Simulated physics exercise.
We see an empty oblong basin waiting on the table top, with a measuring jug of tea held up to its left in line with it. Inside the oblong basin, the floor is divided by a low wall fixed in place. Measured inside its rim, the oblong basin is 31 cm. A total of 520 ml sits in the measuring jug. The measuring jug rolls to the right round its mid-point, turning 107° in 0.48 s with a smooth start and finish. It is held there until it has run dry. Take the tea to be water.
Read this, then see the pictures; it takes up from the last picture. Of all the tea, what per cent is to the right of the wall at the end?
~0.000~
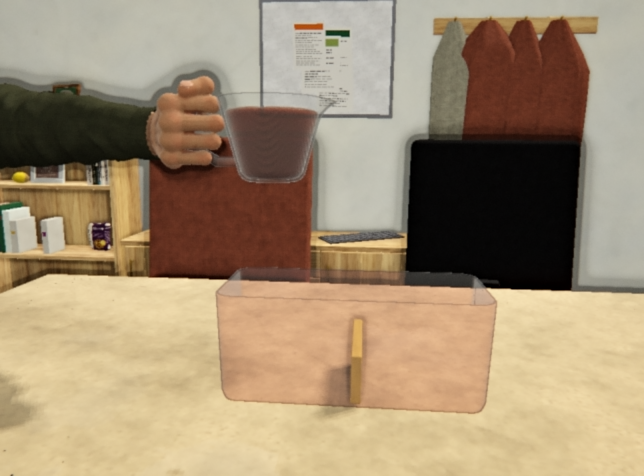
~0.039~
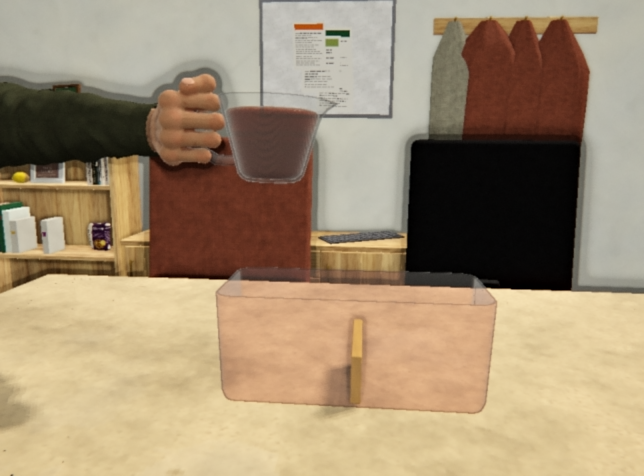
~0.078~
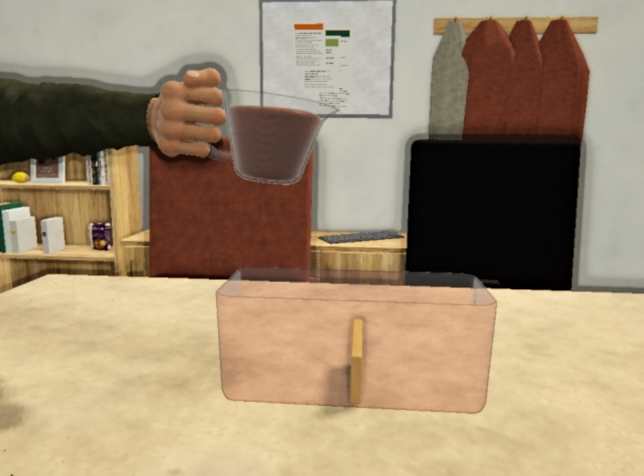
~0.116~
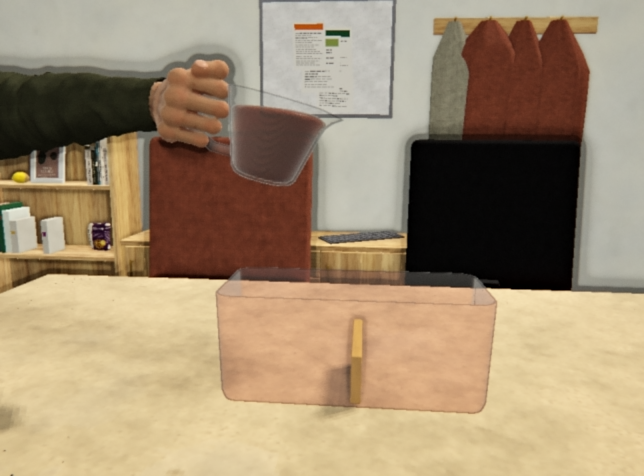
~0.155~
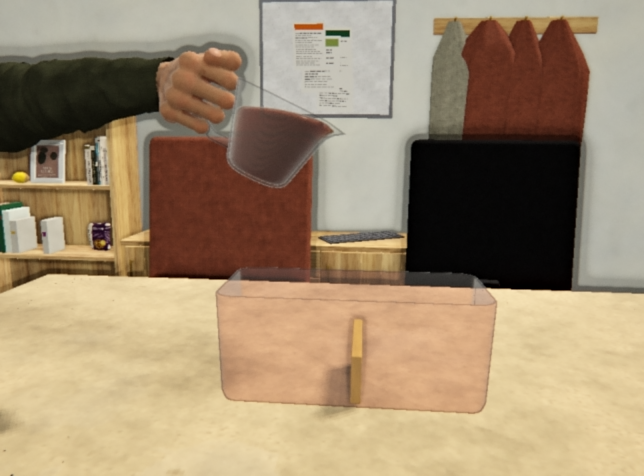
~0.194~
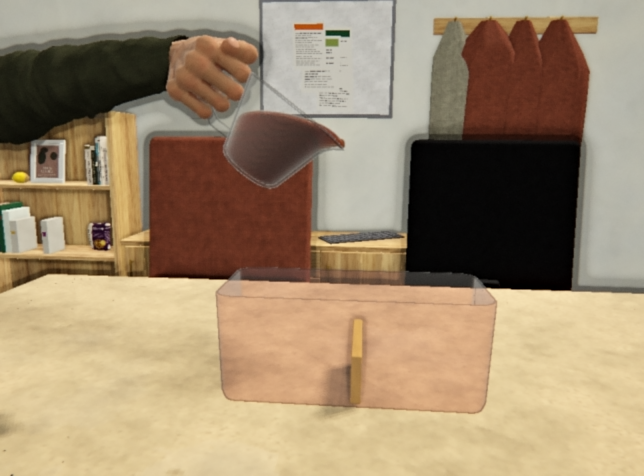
I would say 61 percent.
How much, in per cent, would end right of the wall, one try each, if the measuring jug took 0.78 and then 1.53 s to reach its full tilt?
Respectively 80 and 85 %.
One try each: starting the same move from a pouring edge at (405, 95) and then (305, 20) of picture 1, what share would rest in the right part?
Roughly 80 per cent the first time and 35 per cent the second.
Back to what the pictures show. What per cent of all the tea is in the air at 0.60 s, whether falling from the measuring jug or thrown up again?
Estimate: About 10 in a hundred.
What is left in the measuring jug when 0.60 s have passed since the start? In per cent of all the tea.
Share remaining: Approx. 1 %.
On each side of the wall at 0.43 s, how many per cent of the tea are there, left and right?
Left side near 0, right side near 32.
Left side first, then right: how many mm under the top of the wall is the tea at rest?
For the left, around 48 mm; for the right, around 40 mm.
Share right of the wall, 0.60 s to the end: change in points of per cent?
It goes down by about 1.
Then, 0.43 s in, the tilt is 104° and 23 per cent is still to pour, 0 is left of the wall and 33 right of it.
Then, 0.60 s in, the tilt is 107° and 1 per cent is still to pour, 28 is left of the wall and 62 right of it.
Then, 0.78 s in, the tilt is 107° and 0 per cent is still to pour, 36 is left of the wall and 61 right of it.
Then, 0.98 s in, the tilt is 107° and 0 per cent is still to pour, 36 is left of the wall and 61 right of it.
Finally, 36 per cent lies left of the wall, 61 right of it and 3 outside.
